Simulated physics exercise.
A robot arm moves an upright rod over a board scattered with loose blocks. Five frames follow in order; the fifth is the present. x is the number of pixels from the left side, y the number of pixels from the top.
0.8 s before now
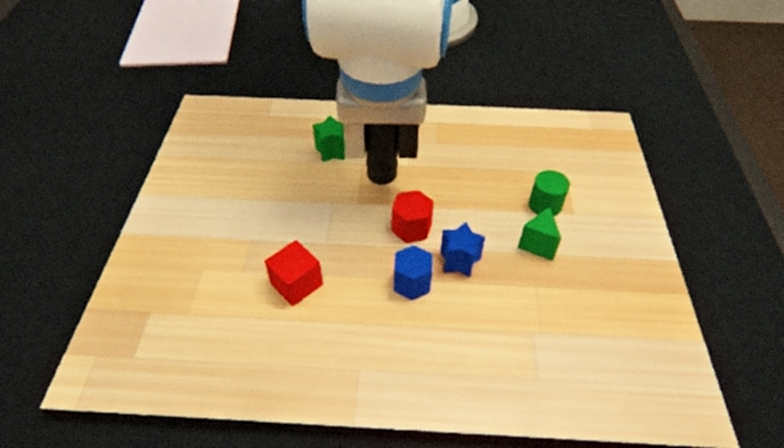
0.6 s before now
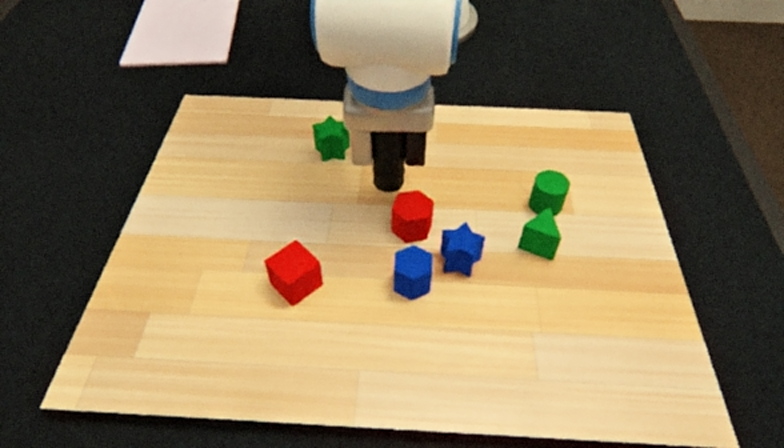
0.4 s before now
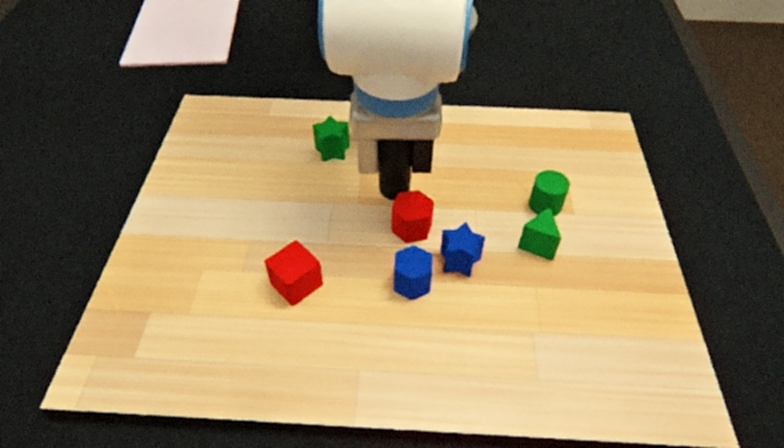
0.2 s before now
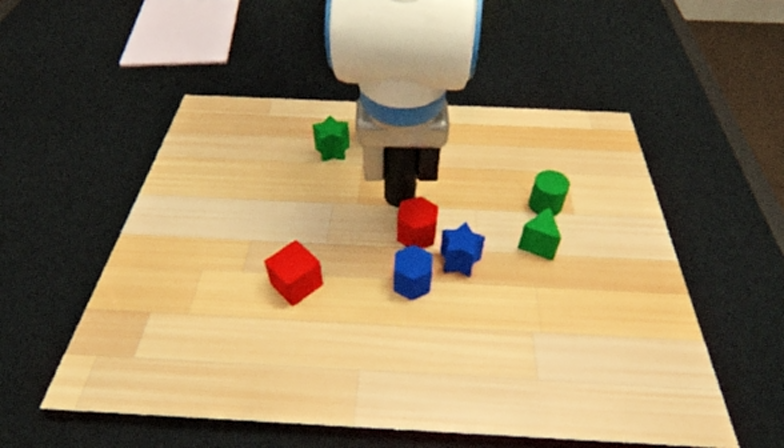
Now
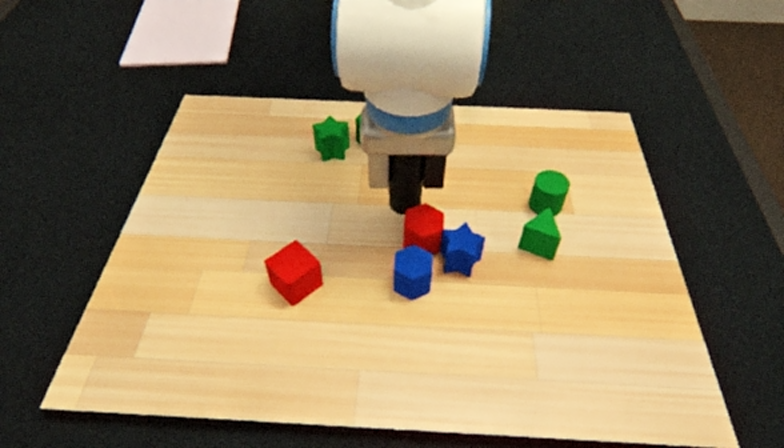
A white and blue robot arm holding a dark upright rod reaches over a pale wooden board on a black surface, seen from above by a still camera. Red, blue and green blocks lie scattered, with a red cube at left, a green star behind, and a green cylinder and triangle at right. The rod moves slowly forward and slightly right, then nudges the red hexagon a short way toward the blue star.
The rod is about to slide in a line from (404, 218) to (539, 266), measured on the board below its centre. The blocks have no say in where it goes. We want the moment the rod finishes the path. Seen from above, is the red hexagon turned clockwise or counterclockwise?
Viewed from overhead, the red hexagon winds up turned clockwise.
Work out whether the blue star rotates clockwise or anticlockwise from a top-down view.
Looking down on the board, it turns counter-clockwise.
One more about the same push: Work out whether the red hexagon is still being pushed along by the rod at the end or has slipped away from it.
The rod passes it.
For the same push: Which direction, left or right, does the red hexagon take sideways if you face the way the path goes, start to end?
Out to the right.
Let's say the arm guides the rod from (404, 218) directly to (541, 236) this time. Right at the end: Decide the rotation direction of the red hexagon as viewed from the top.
It rotates clockwise.
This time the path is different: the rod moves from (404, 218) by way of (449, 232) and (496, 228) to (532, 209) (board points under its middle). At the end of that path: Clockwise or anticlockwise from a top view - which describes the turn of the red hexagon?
It turns clockwise.
The first path, step by step. One third of the way, rod at (450, 220); red hexagon at (439, 238), turned 45° clockwise; blue star at (475, 250), turned 40° anticlockwise.
Two thirds of the way, rod at (495, 236); red hexagon at (440, 238), turned 45° clockwise; blue star at (477, 251), turned 30° anticlockwise.
At the end, rod at (543, 253); blue hexagon in place; red hexagon at (440, 238), turned 45° clockwise; blue star at (477, 251), turned 30° anticlockwise; green triangle at (549, 221).
